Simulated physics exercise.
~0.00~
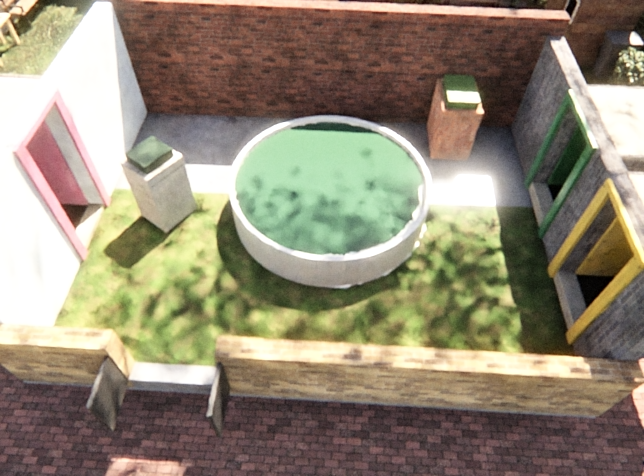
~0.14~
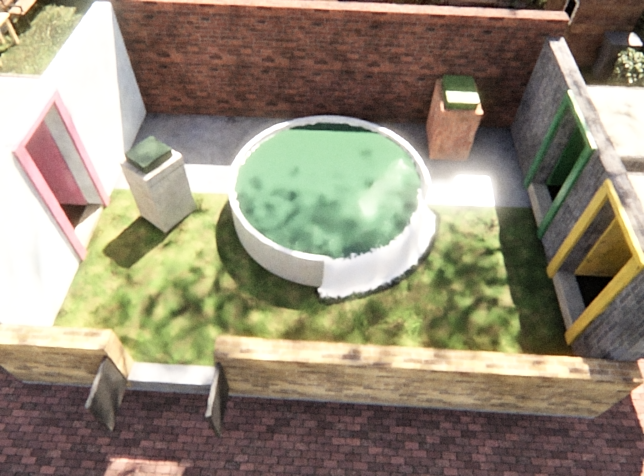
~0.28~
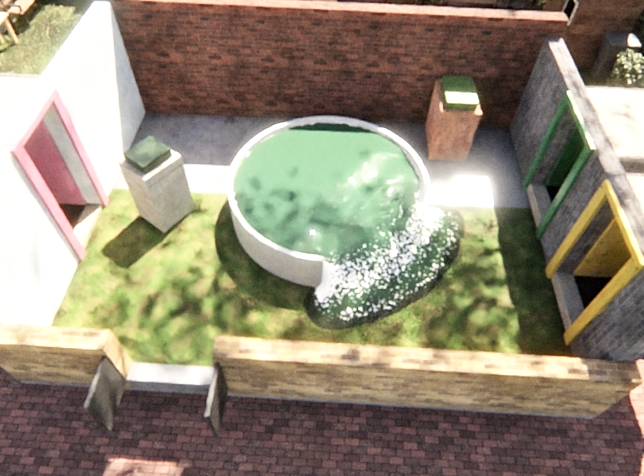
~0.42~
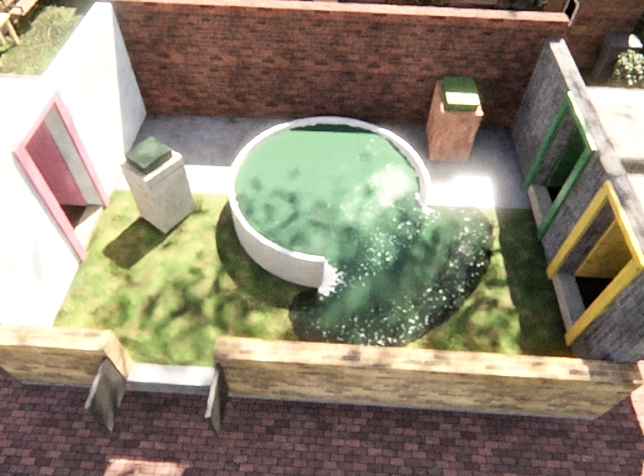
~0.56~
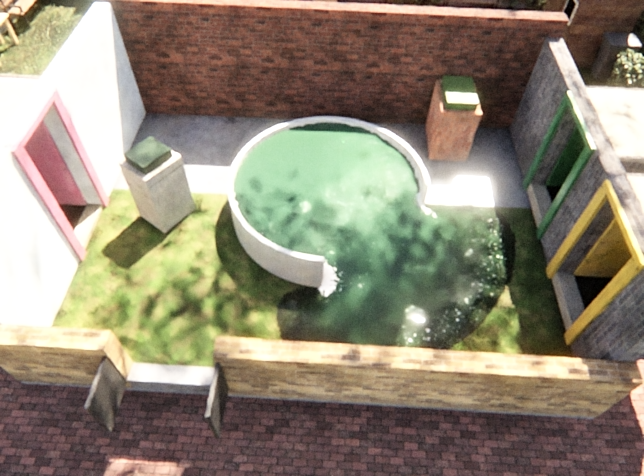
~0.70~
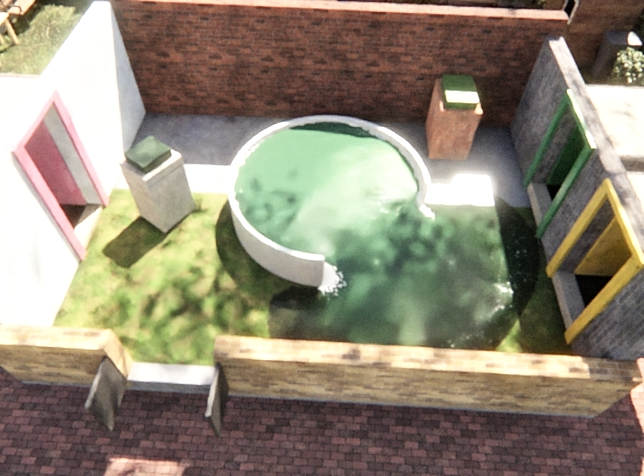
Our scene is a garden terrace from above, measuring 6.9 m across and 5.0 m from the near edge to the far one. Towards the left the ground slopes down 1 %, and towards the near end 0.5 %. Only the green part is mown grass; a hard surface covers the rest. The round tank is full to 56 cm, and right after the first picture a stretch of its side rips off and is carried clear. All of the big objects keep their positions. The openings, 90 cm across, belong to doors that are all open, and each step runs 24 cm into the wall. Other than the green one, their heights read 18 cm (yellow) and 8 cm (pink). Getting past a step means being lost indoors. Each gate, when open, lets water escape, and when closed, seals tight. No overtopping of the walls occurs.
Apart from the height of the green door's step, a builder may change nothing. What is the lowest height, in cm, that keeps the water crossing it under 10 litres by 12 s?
About 16 cm.
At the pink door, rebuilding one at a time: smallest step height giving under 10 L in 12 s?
The pink door needs around 9.0 cm.
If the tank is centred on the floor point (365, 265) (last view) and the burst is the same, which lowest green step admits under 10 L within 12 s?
That setup calls for roughly 15 cm.
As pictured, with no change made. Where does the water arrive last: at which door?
The pink door comes last.
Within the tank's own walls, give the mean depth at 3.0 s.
Averaged depth comes out at about 23 cm.
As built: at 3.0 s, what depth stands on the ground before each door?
Yellow door 33 cm, green door 14 cm, pink door 0 cm.
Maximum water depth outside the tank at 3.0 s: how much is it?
Around 36 centimetres.
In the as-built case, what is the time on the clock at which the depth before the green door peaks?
Around 6.5 seconds.
After 1.4 s water covers 35 % of the floor, deepest (28 cm) near (404, 363); 9 cm at the green door, 0 litres in over its 19 cm step.
After 3.0 s water covers 50 % of the floor, deepest (36 cm) near (550, 384); 14 cm at the green door, 0 litres in over its 19 cm step.
After 12.0 s water covers 100 % of the floor, deepest (14 cm) near (88, 245); 8 cm at the green door, 3 litres in over its 19 cm step.
At the green door as built, the water arrived by 1.0 s and peaked near 21 cm at 6.4 s.
Run again over the same 12 s with other heights there, 29 litres in over 13 cm, 5 litres over 17.5 cm. The limit of 10 litres is kept from about 16 cm up.
